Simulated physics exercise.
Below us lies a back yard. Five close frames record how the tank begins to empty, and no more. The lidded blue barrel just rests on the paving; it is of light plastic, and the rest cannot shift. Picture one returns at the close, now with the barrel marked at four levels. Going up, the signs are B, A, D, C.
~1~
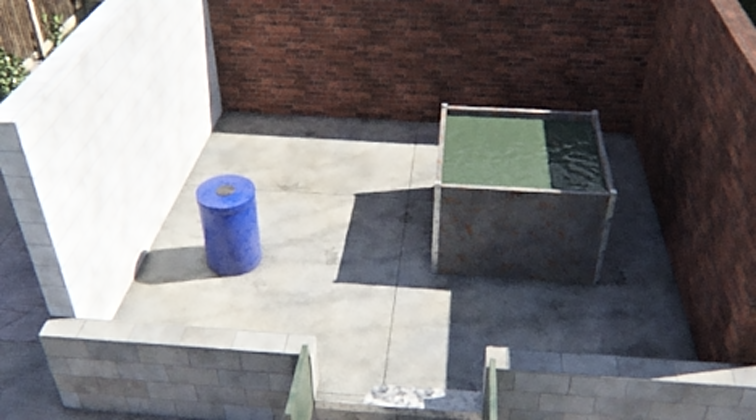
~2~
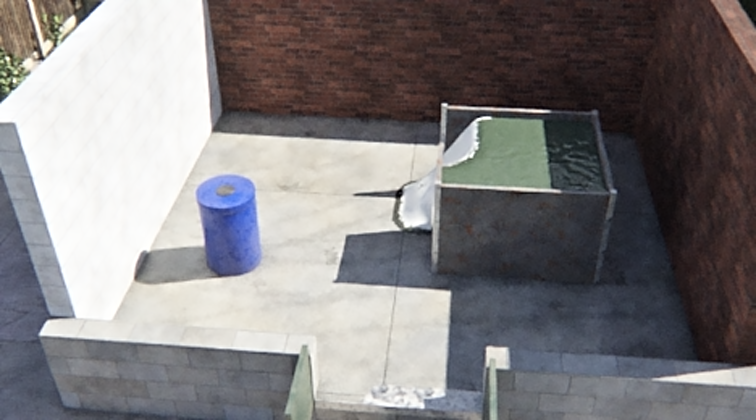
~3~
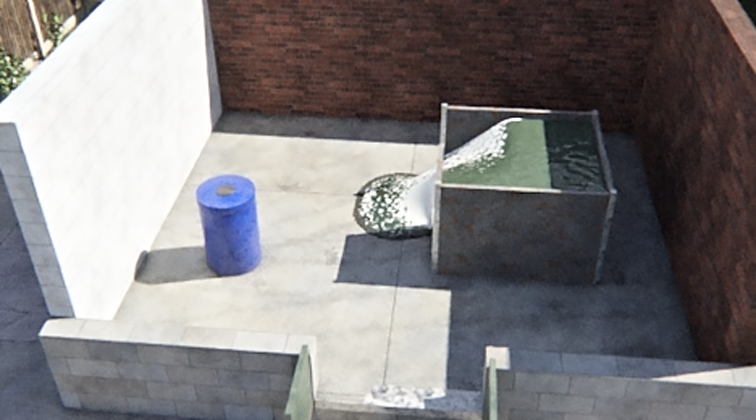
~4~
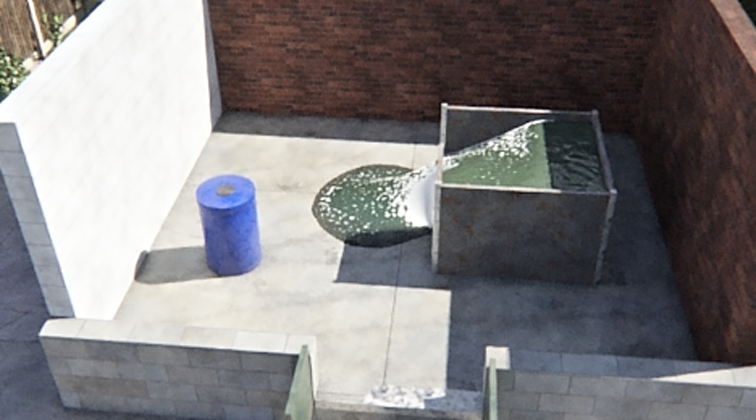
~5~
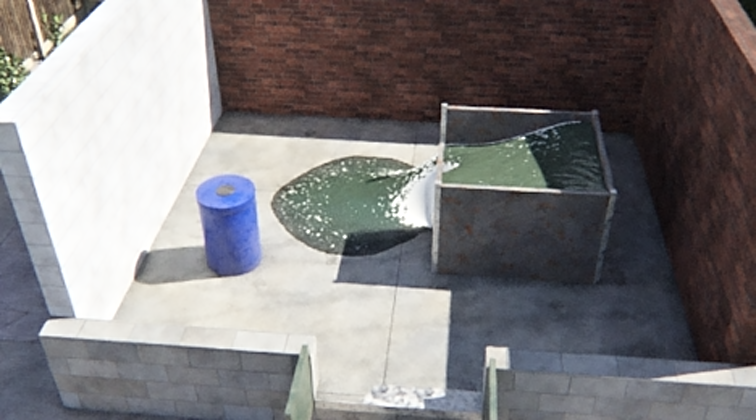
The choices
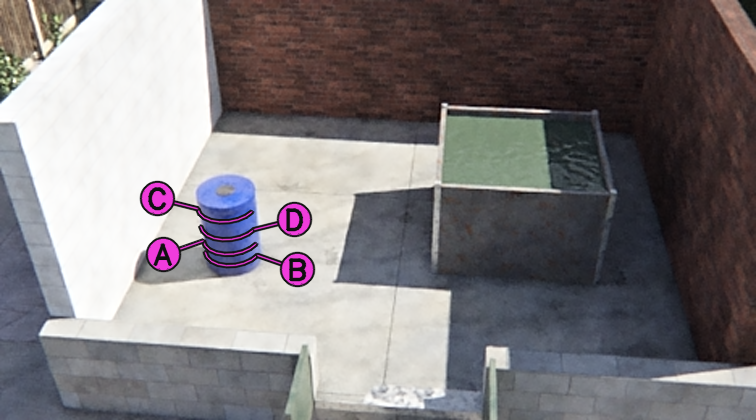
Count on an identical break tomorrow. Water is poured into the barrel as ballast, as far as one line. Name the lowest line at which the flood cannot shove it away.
It is A.
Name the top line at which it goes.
The answer is B.
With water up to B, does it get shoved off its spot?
Yes, that goes wrong.
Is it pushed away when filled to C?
No.
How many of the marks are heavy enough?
Three of the four.
On the marked copy, A at (224, 254); B at (226, 265); C at (219, 221); D at (222, 239); from the bottom up B, A, D, C.
For line A, it does not move.
For line B, it is pushed about 4 times its own width away.
For line C, it does not move.
For line D, it does not move.
